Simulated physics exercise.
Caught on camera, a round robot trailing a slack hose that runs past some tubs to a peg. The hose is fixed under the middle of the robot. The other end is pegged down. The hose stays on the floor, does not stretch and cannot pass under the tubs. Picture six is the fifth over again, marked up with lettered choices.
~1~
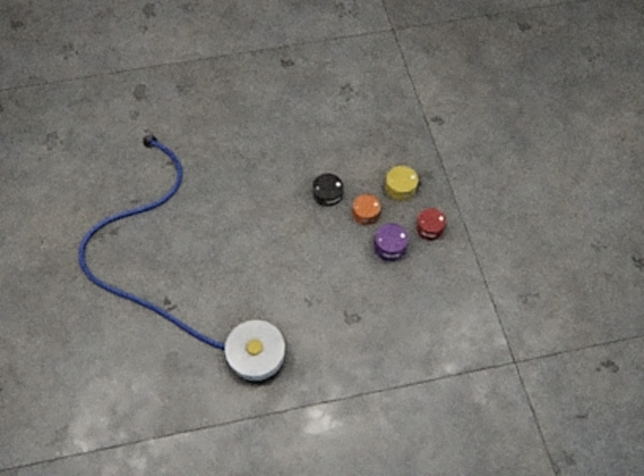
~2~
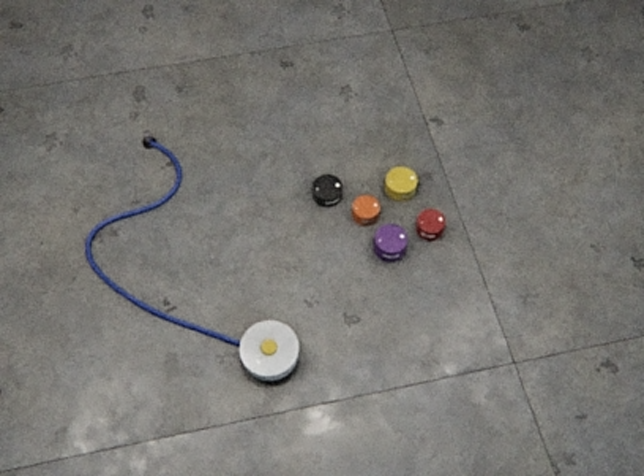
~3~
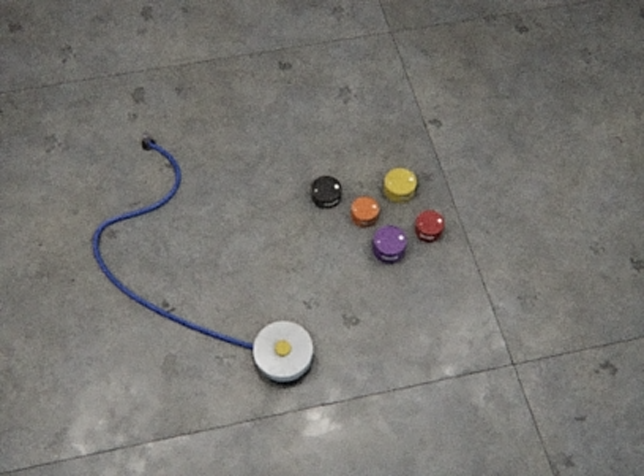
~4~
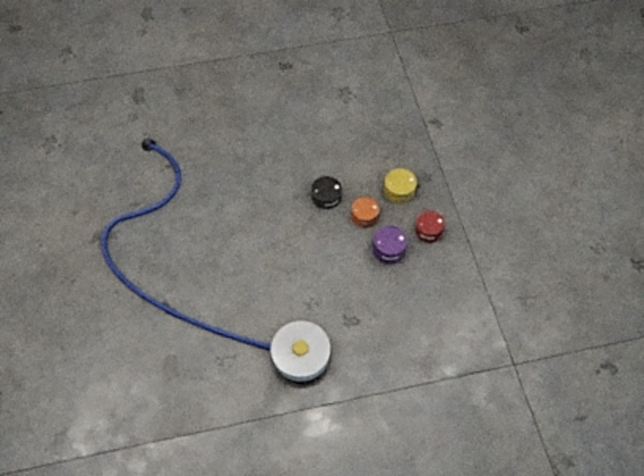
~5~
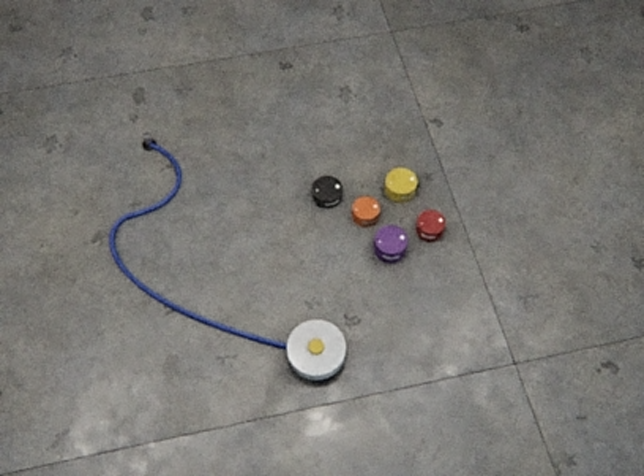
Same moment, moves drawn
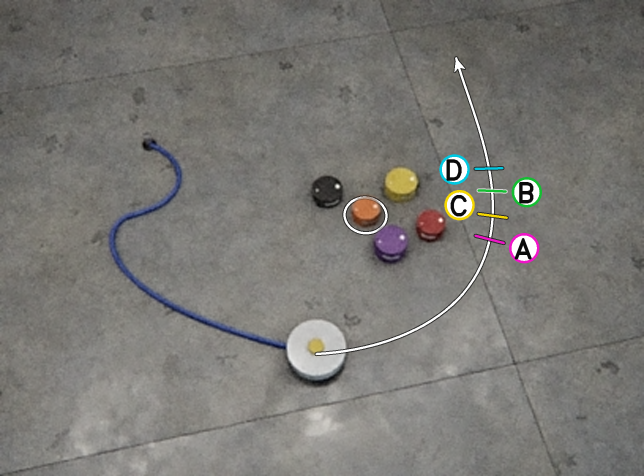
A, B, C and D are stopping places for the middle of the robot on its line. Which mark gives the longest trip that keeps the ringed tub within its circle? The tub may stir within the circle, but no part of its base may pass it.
The farthest safe stop is D.
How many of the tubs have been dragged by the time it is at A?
By then, none.
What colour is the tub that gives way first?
The purple one.
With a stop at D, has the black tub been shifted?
No.
On the marked copy, A at (490, 239); B at (492, 191); C at (493, 216); D at (489, 169); the ring at (365, 215); the route from (317, 354) via (491, 230) to (456, 58).
Following D. Soon after the start, robot (429, 319); orange tub (366, 212).
Later, robot (490, 240); orange tub (366, 212).
In the end, robot (491, 163); orange tub (366, 211); purple tub (395, 209); red tub (423, 202); the orange tub is still in its ring.
As for the rest, A is safe but short; B is safe but short; C is safe but short.
